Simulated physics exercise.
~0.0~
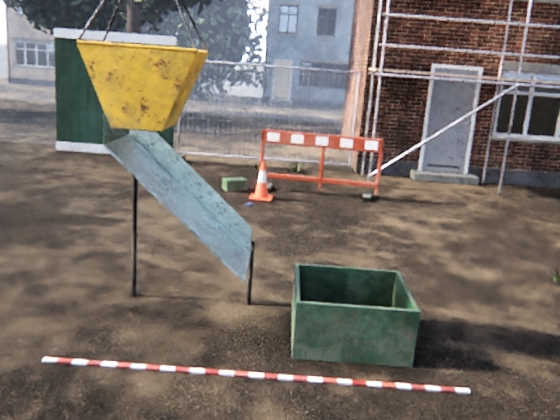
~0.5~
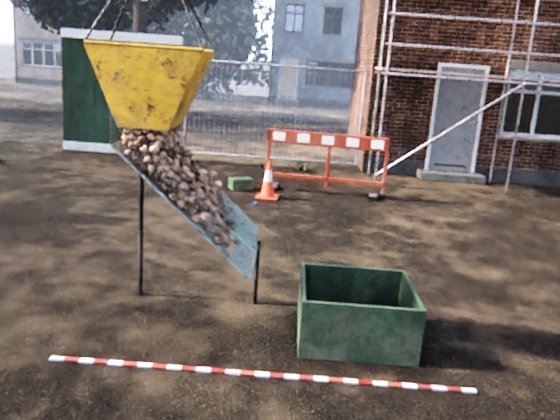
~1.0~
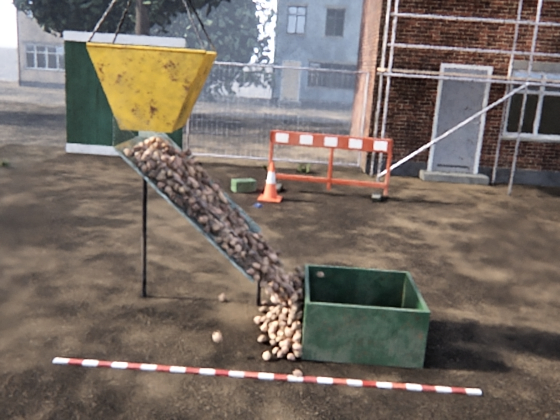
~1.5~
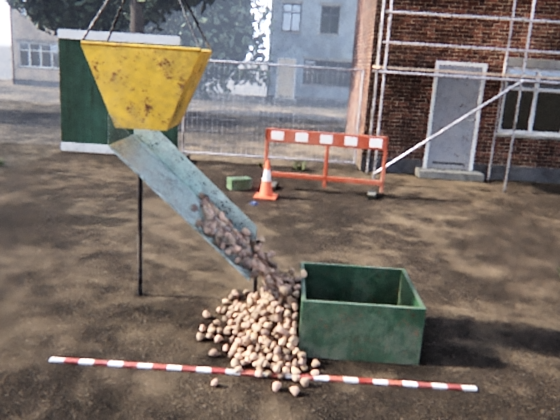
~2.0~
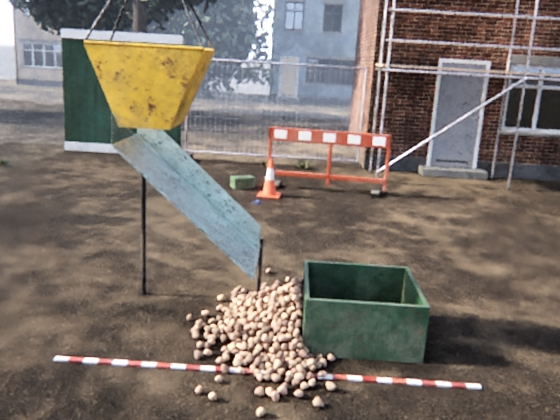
A yellow skip hung still above a sloping steel chute as rounded stones poured from its bottom, slid down to the right and missed the green bin, ending in a heap on the ground, mostly left of the bin, around the red-and-white staff.
